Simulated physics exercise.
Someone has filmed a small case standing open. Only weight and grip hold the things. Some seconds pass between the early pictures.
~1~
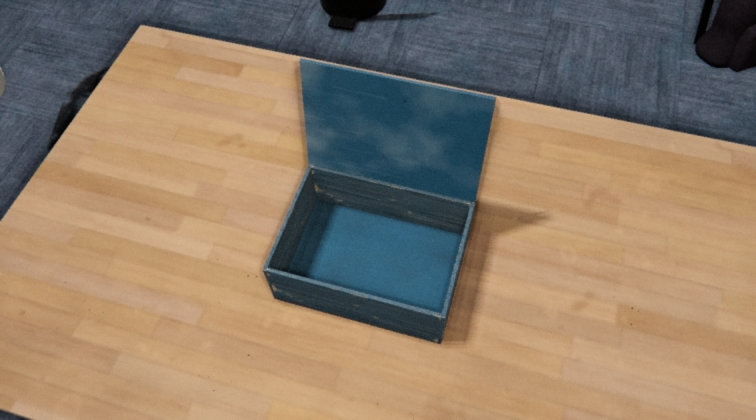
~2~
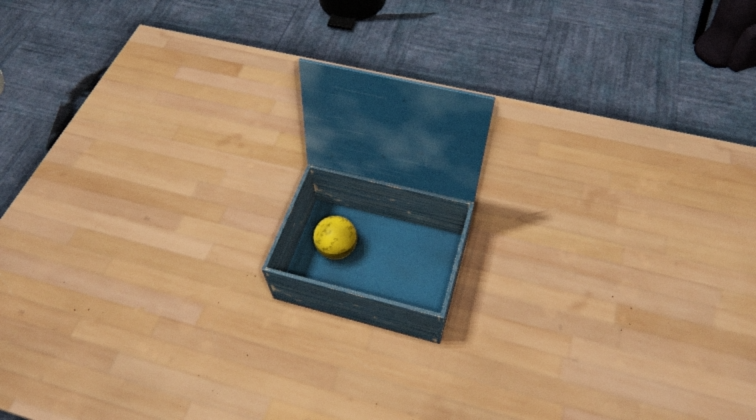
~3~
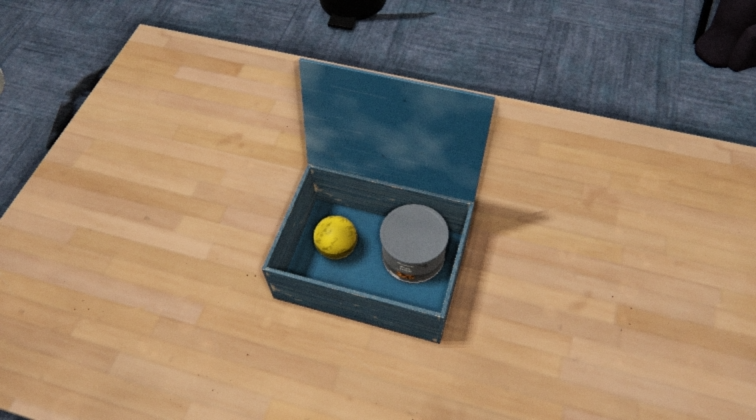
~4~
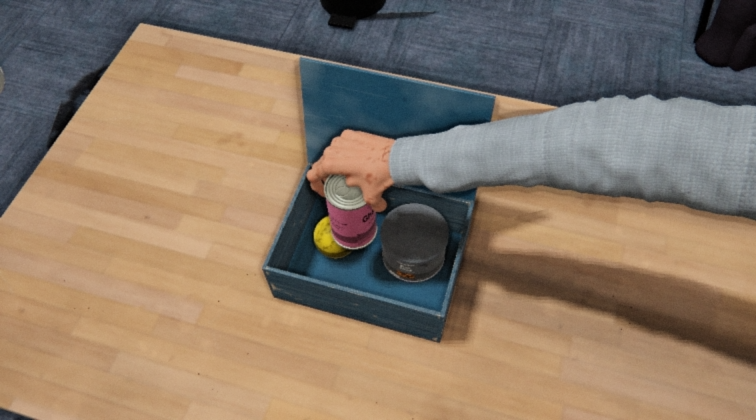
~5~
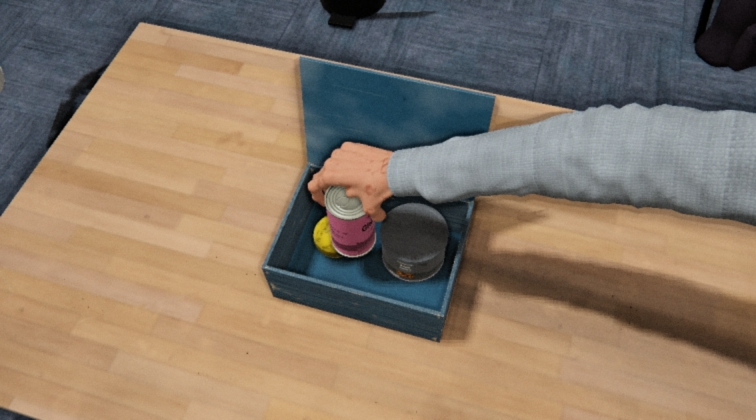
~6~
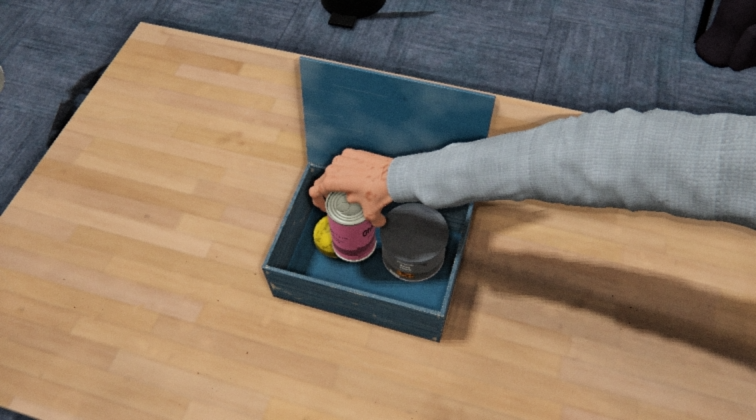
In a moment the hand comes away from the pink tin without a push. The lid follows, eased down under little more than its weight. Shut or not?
The lid sits on the rim.
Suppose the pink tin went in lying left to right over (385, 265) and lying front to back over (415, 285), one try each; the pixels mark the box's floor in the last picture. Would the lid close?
In the first case it sits on the rim; in the second case it is held up.
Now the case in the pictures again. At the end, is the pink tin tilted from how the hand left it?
It tips.
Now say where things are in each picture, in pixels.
The last thing is not in view yet, in the first frame.
The last thing is not in view yet, in the second frame.
The last thing is not in view yet; grey tub (414, 244), in the third frame.
Still above its spot; pink tin (352, 210); grey tub (414, 244), in the fourth frame.
Still above its spot; pink tin (351, 219); grey tub (414, 243), in the fifth frame.
In place under the hand; pink tin (352, 224); grey tub (414, 243), in the sixth frame.
Then, 1.00 s later than the last frame, lid starting down; pink tin on its side near (364, 265); yellow ball moved about its own width.
Then, 1.70 s later than the last frame, lid 46° above the rim; pink tin on its side near (363, 265); yellow ball moved about its own width.
When it is over, lid shut; lying over in the box, pink tin; moved from the start, yellow ball; grey tub as before. End places, in pixels of the last picture, pink tin near (363, 265).
